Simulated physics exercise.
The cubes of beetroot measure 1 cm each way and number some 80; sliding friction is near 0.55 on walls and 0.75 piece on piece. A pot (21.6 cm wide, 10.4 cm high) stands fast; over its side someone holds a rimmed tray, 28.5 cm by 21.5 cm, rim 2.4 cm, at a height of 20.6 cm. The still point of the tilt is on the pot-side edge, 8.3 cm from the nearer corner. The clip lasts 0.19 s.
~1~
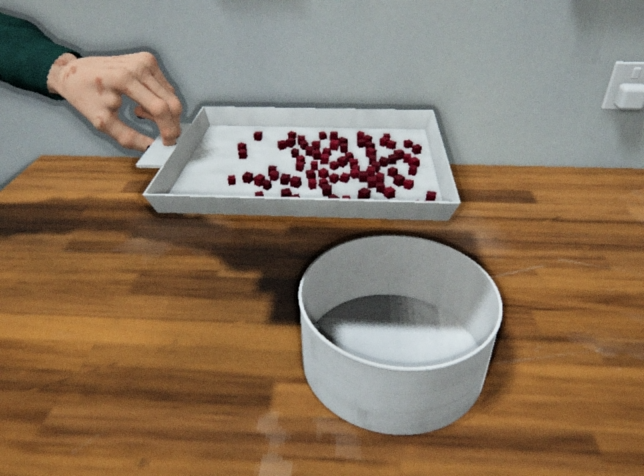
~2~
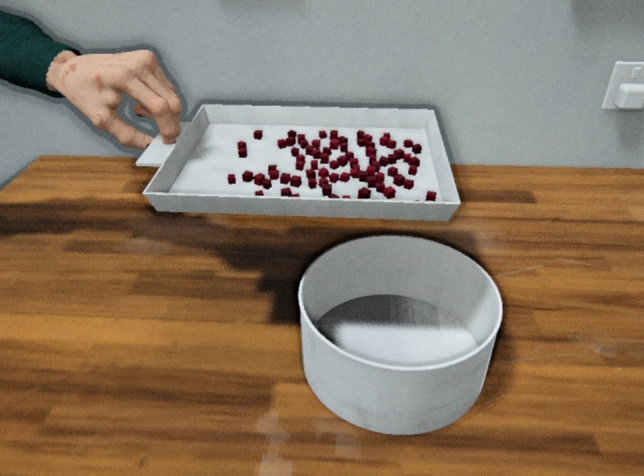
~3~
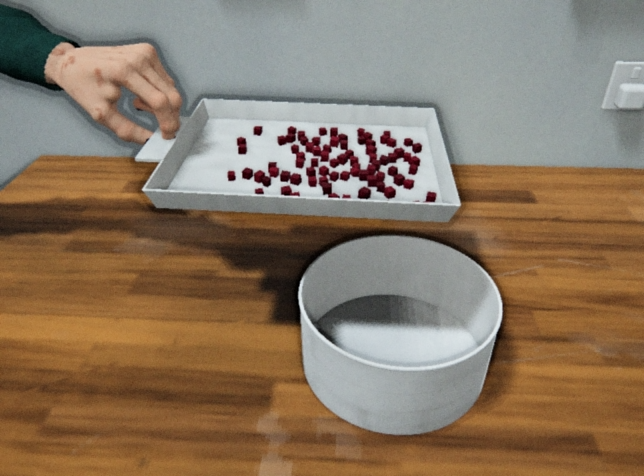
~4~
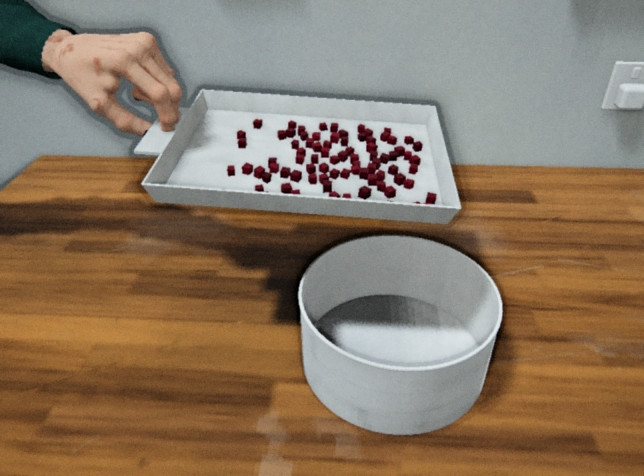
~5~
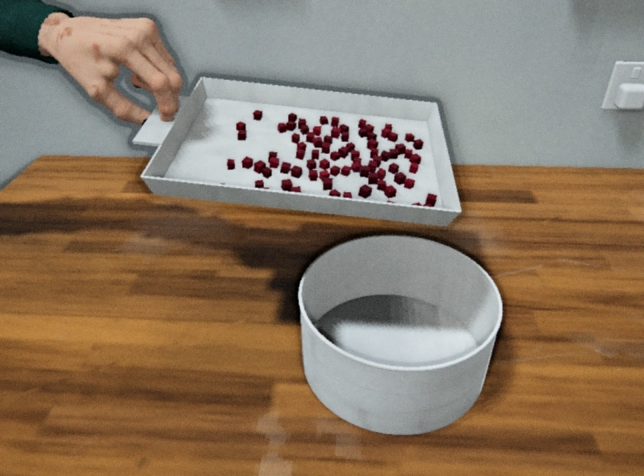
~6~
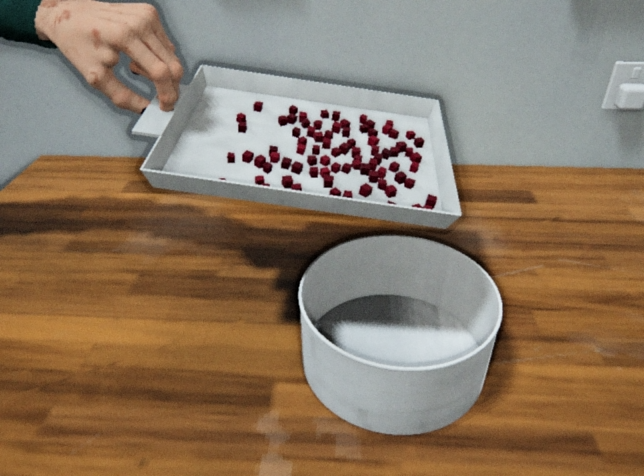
Dozens of small dark red cubes lie scattered over a shallow white rimmed tray, held at its left end by a hand in a dark green sleeve. Seen from slightly above, a round white pot stands below on a striped wooden worktop, before a grey wall with a white socket at right. The hand lifts slightly, gently tilting the tray down toward the right while the cubes barely shift and the camera stays still.
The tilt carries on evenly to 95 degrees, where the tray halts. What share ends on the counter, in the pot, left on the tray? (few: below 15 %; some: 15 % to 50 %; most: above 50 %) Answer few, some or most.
Counter few, pot most, tray few.
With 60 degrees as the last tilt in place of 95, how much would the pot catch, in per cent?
In that case some 30 per cent.
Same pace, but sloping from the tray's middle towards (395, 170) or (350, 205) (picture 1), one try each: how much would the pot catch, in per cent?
Some 30 and 100 per cent.
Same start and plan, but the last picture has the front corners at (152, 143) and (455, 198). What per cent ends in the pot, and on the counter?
Pot 20, counter 80.
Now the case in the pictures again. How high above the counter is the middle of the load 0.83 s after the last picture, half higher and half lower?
About 18 cm.
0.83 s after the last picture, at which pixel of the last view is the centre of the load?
At about (434, 241).
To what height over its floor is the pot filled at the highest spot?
About 2.0 cm.
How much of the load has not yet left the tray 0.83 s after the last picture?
Roughly 60 per cent.
Then, 0.50 s after the last picture, tilt 51 degrees; the tray holds 100 %, the pot 0 %.
Then, 0.83 s after the last picture, tilt 78 degrees; the tray holds 60 %, the pot 30 %.
Then, 1.25 s after the last picture, tilt 95 degrees; the tray holds 15 %, the pot 65 %.
In the end, counter 5 %, pot 95 %, tray 0 %.
